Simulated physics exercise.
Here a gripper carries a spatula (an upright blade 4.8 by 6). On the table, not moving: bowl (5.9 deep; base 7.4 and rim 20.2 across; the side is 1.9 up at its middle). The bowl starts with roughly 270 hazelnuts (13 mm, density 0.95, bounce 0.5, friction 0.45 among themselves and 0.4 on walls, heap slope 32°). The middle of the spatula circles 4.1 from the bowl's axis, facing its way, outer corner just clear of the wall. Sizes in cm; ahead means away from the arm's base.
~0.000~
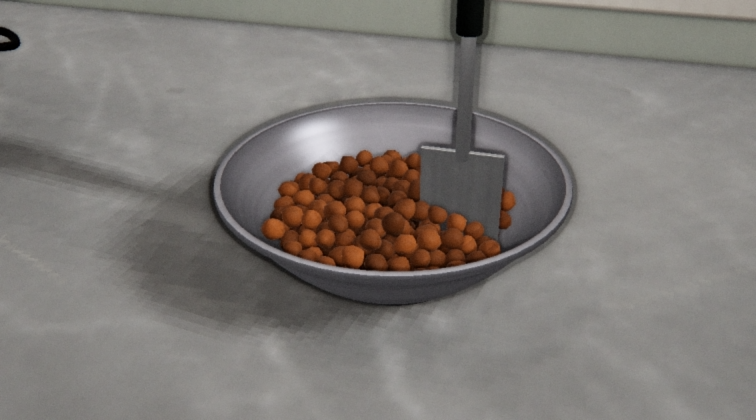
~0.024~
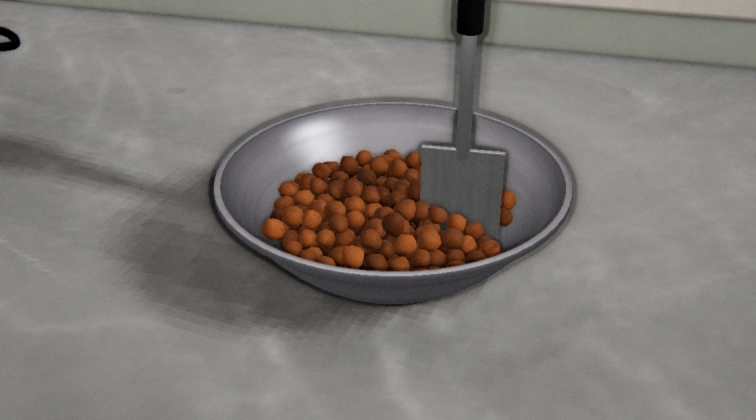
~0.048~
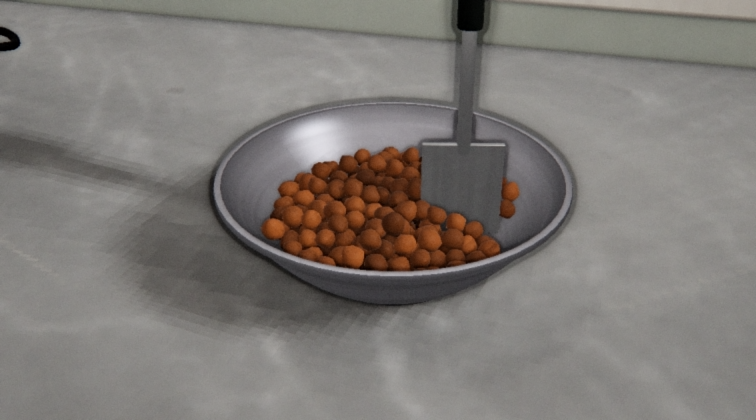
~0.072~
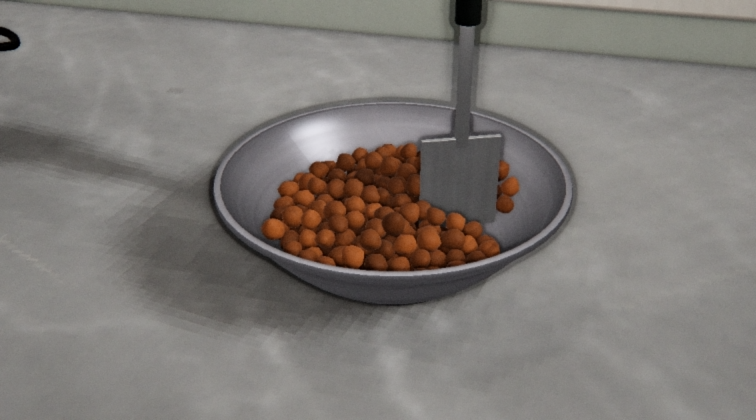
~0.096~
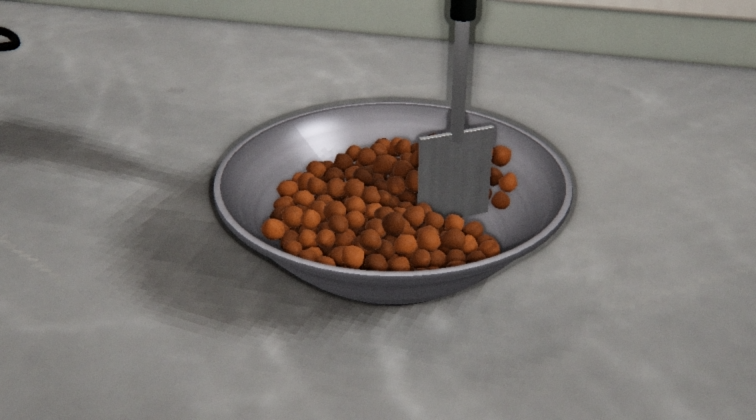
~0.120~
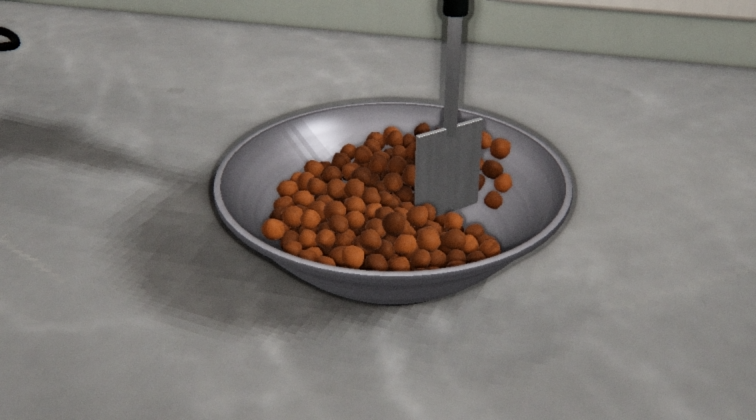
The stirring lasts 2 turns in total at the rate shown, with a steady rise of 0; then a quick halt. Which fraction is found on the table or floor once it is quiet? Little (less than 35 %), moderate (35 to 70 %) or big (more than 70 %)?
A little share, less than 35 %, ends on the table or floor.
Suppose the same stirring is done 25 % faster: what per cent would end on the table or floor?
In that case some 25 per cent.
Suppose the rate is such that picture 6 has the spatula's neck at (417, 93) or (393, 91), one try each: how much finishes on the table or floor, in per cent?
Some 45 and 60 per cent.
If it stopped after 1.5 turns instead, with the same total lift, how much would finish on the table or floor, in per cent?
Then about 15 per cent.
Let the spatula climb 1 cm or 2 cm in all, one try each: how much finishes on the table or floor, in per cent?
About 15 and 10 per cent.
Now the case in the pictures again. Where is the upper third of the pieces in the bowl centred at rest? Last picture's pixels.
Around (476, 189).
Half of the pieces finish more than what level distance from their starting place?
Roughly 9 cm.
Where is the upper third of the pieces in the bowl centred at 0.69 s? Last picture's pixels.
Around (486, 219).
After 0.69 s, 312° round, highest piece 8 above the table; 250 in the bowl, 19 on the table or floor, 3 in flight or on the tool.
After 1.25 s, 218° round, highest piece 8 above the table; 233 in the bowl, 37 on the table or floor, 2 in flight or on the tool.
After 1.74 s, 0° round, highest piece 6 above the table; 226 in the bowl, 46 on the table or floor.
After 2.44 s, 0° round, highest piece 6 above the table; 226 in the bowl, 46 on the table or floor.
In the end, 226 in the bowl, 46 on the table or floor. That is 17 % on the table or floor.
